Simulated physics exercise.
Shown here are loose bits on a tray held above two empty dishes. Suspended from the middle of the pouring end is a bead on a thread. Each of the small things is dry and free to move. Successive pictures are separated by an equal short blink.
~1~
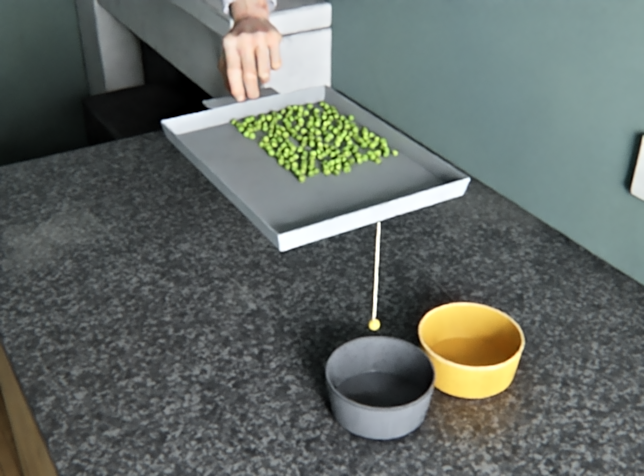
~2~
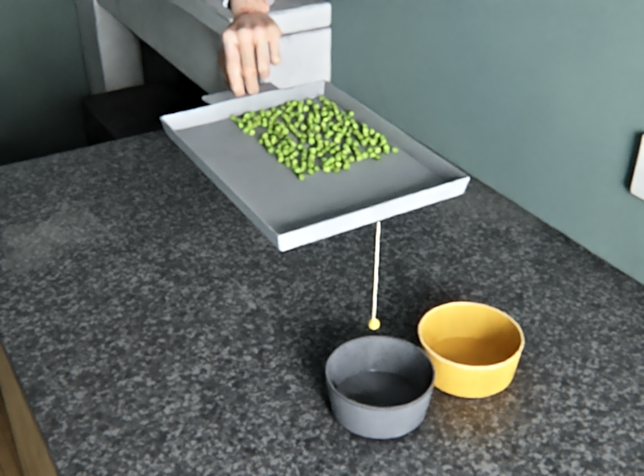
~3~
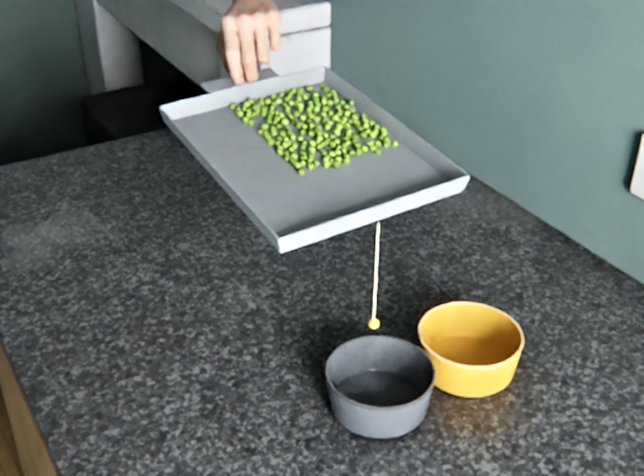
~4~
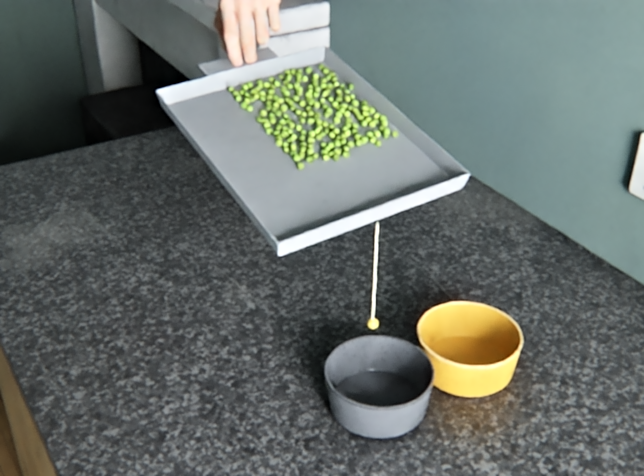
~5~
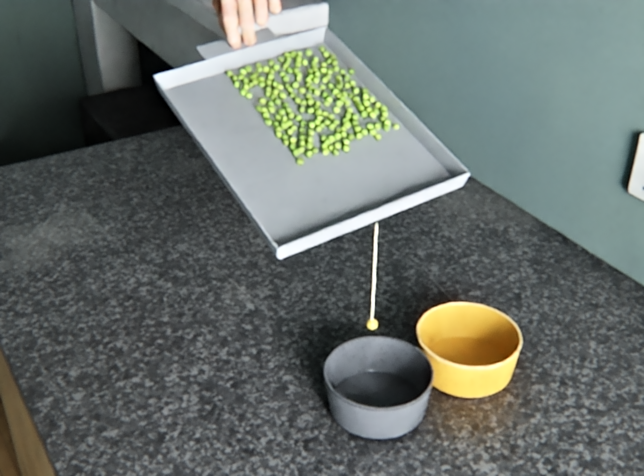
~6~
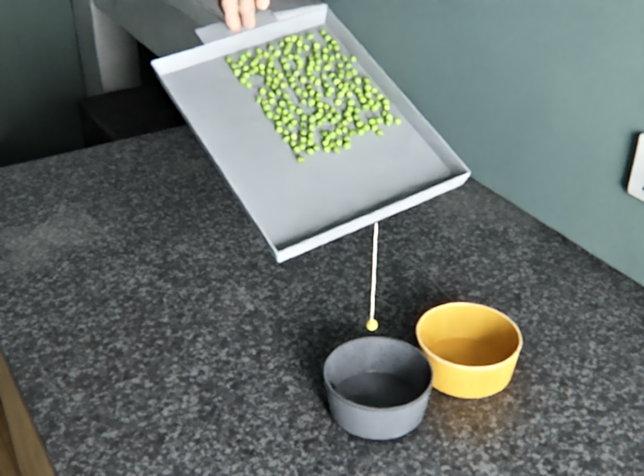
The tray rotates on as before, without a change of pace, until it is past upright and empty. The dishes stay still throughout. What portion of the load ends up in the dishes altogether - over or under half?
Under.
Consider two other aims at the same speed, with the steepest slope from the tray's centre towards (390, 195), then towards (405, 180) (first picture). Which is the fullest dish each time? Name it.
So, the dish at the right the first time round, the dish at the right the second.
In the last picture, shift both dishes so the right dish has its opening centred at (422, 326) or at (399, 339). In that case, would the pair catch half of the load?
Beyond half, then beyond half.
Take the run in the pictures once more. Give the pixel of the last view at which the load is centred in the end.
Near pixel (313, 431).
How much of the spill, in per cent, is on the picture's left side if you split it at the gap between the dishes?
100 per cent, about.
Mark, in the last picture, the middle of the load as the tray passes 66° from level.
(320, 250).
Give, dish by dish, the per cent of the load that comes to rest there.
Split in per cent - left dish 30, right dish 0.
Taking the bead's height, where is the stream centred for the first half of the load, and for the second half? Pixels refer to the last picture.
I'd say close to (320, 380) at first and close to (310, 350) later on.
Soon, tray tipped steeply; about two thirds on the tray; a stray few outside both; about a third in the air.
A while on, tray tipped past a quarter turn; about a third on the tray; a small part in the left dish; about a third outside both; a small part in the air.
Towards the end, tray tipped past a quarter turn; about a quarter in the left dish; about two thirds outside both.
Finally, tray tipped past a quarter turn; about a quarter in the left dish; none in the right dish; about two thirds outside both.
